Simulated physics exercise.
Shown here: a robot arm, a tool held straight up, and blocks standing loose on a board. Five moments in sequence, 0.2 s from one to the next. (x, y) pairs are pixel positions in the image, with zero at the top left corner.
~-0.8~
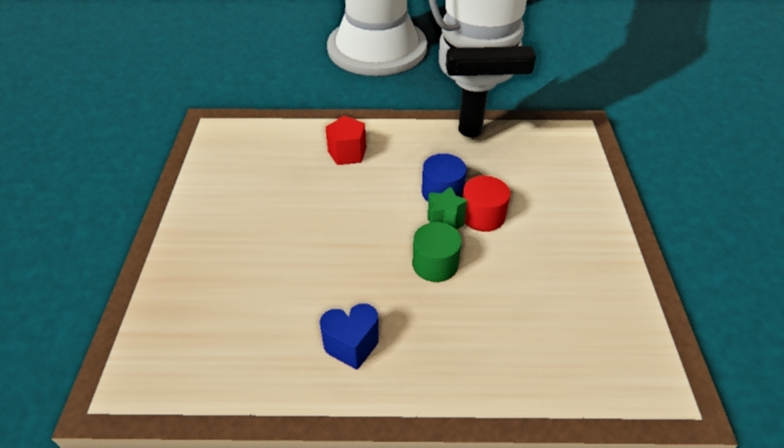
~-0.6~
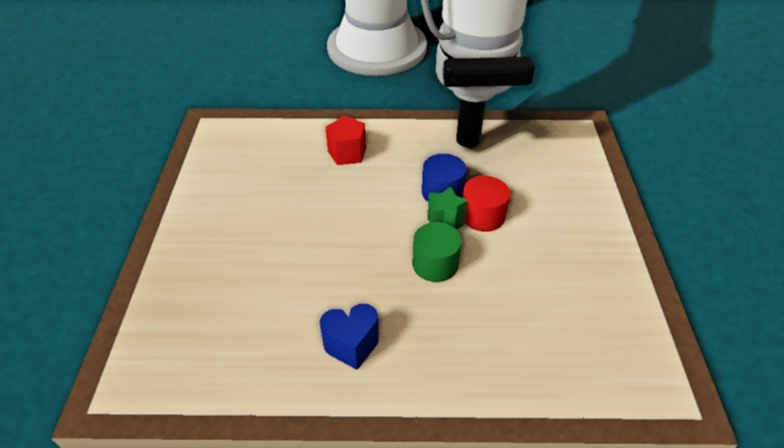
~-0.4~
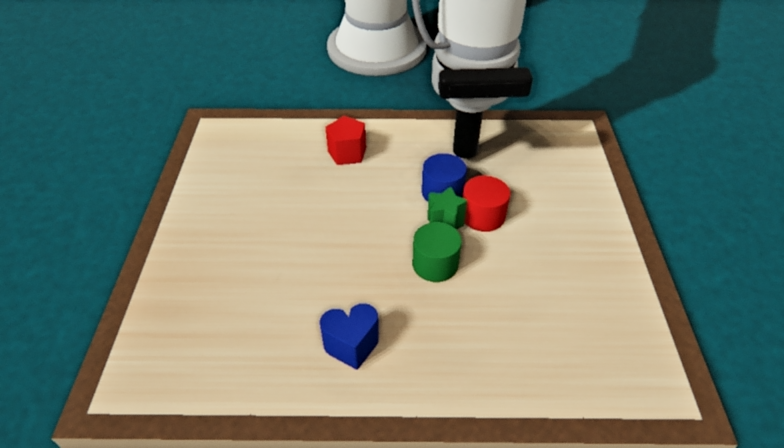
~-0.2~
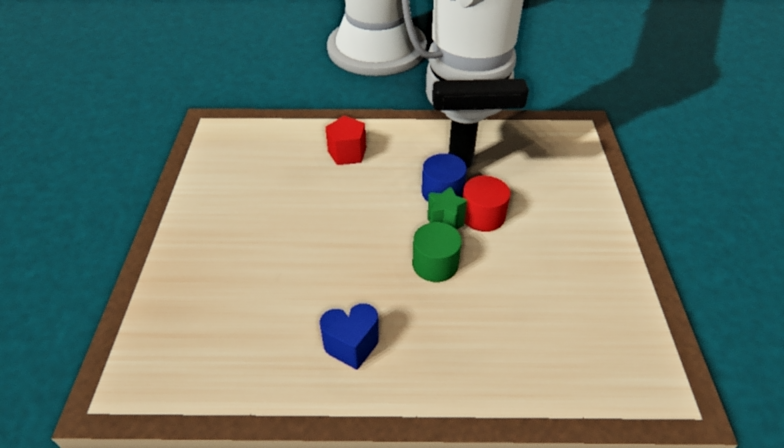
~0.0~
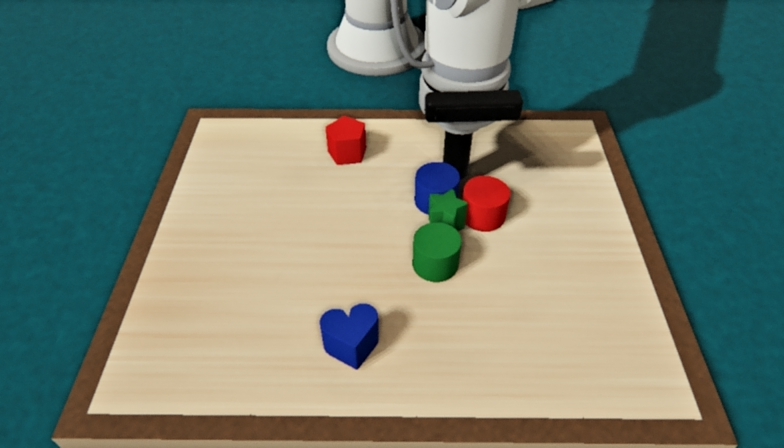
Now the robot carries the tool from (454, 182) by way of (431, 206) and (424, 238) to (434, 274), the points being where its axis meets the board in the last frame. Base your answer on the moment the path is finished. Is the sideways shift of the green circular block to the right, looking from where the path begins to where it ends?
Short answer: No.
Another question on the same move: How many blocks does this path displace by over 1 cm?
When the path ends, I think you'll find three or more blocks out of place by more than 1 cm.
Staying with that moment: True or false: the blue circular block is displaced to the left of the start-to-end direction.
That is false.
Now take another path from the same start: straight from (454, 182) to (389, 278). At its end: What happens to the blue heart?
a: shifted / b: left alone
The one that fits is b, left alone.
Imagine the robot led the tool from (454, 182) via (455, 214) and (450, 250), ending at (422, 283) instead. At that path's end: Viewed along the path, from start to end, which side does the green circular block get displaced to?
It goes toward the right-hand side.
What follows on the original path. One third of the way, tool at (432, 197); green circular block at (440, 247); blue circular block at (409, 201); green star block at (444, 213), turned 45° anticlockwise.
Two thirds of the way, tool at (424, 228); green circular block at (446, 260); blue circular block at (388, 222); green star block at (455, 229), turned 85° anticlockwise.
At the end, tool at (435, 264); green circular block at (458, 278); blue circular block at (387, 223); green star block at (465, 240), turned 165° anticlockwise; red circular block in place.
